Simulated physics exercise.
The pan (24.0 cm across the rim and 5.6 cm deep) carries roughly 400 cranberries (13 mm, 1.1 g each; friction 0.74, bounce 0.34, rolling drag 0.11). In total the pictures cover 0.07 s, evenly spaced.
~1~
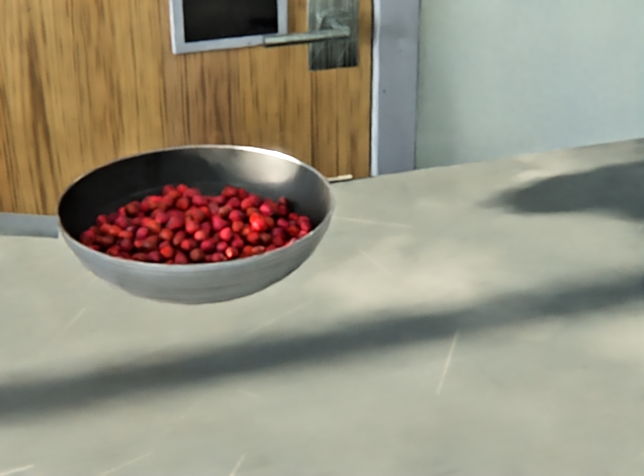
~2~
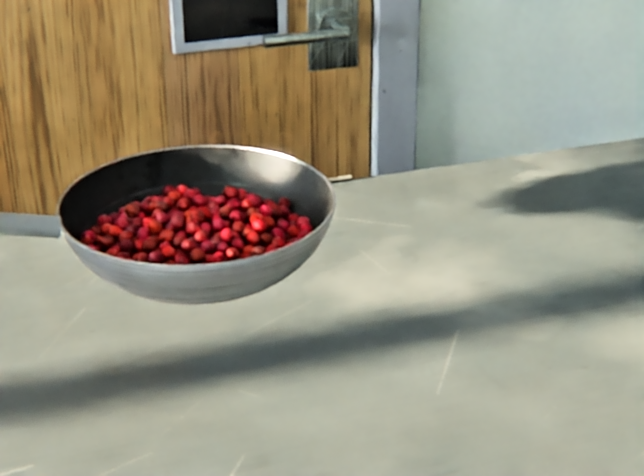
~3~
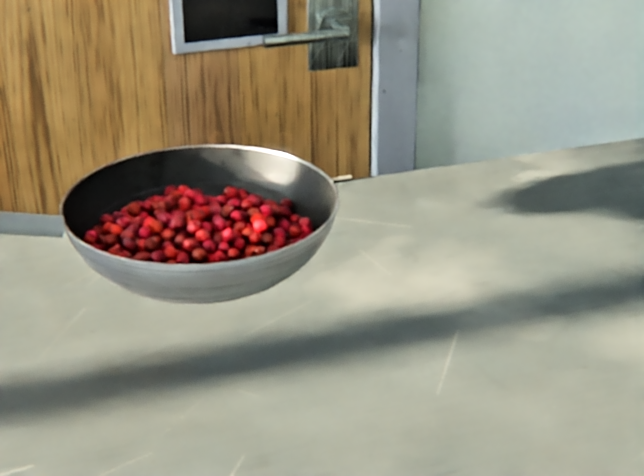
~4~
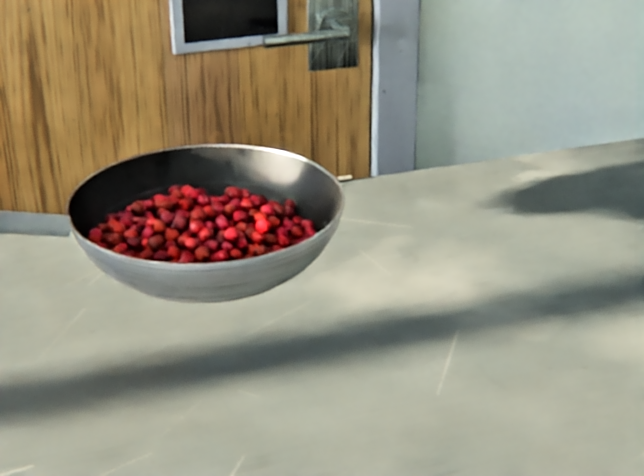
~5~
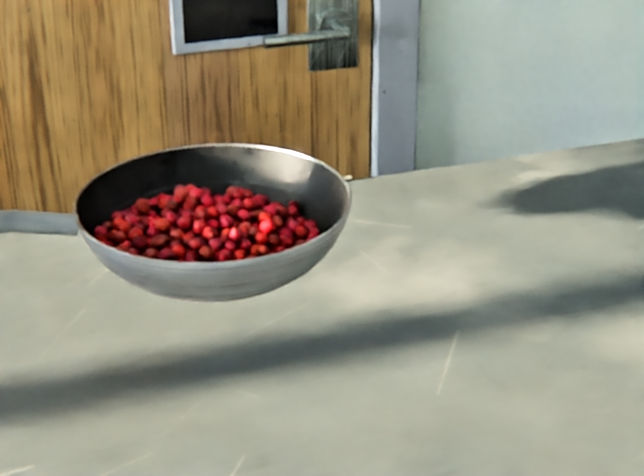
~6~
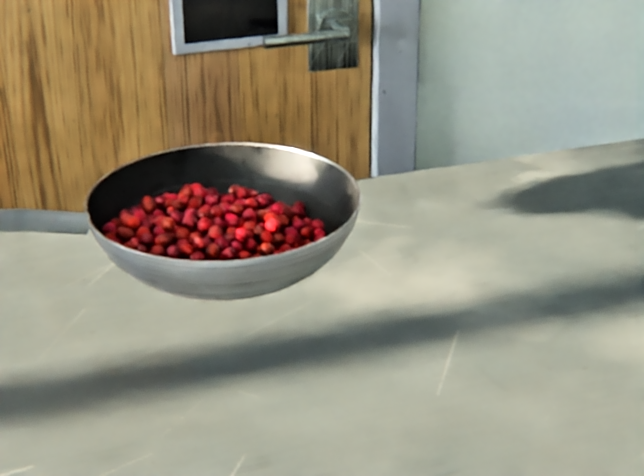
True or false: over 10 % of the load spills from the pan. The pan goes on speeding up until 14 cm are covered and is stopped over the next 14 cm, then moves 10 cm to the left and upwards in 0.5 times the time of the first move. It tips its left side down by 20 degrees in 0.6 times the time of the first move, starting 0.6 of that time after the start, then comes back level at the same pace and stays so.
False.
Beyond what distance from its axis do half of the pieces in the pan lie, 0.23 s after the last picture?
Close to 6.0 cm, I'd say.
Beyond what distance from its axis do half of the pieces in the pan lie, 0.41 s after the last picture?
Around 6.5 centimetres.
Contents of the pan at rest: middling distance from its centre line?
6.5 centimetres, give or take.
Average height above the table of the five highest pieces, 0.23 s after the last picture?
Roughly 19 centimetres.
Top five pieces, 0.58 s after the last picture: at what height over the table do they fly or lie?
About 27 cm above the table.
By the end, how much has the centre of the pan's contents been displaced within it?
I'd put it at about 3.5 centimetres.
Then, 0.23 s after the last picture, tilt 6 degrees; pan 100 %; middle of all pieces near (476, 195).
Then, 0.41 s after the last picture, tilt 19 degrees; pan 100 %; middle of all pieces near (461, 124).
Then, 0.58 s after the last picture, tilt 0 degrees; pan 100 %; middle of all pieces near (396, 125).
Then, 0.75 s after the last picture, tilt 0 degrees; pan 100 %; middle of all pieces near (397, 126).
In the end, pan 100 %.
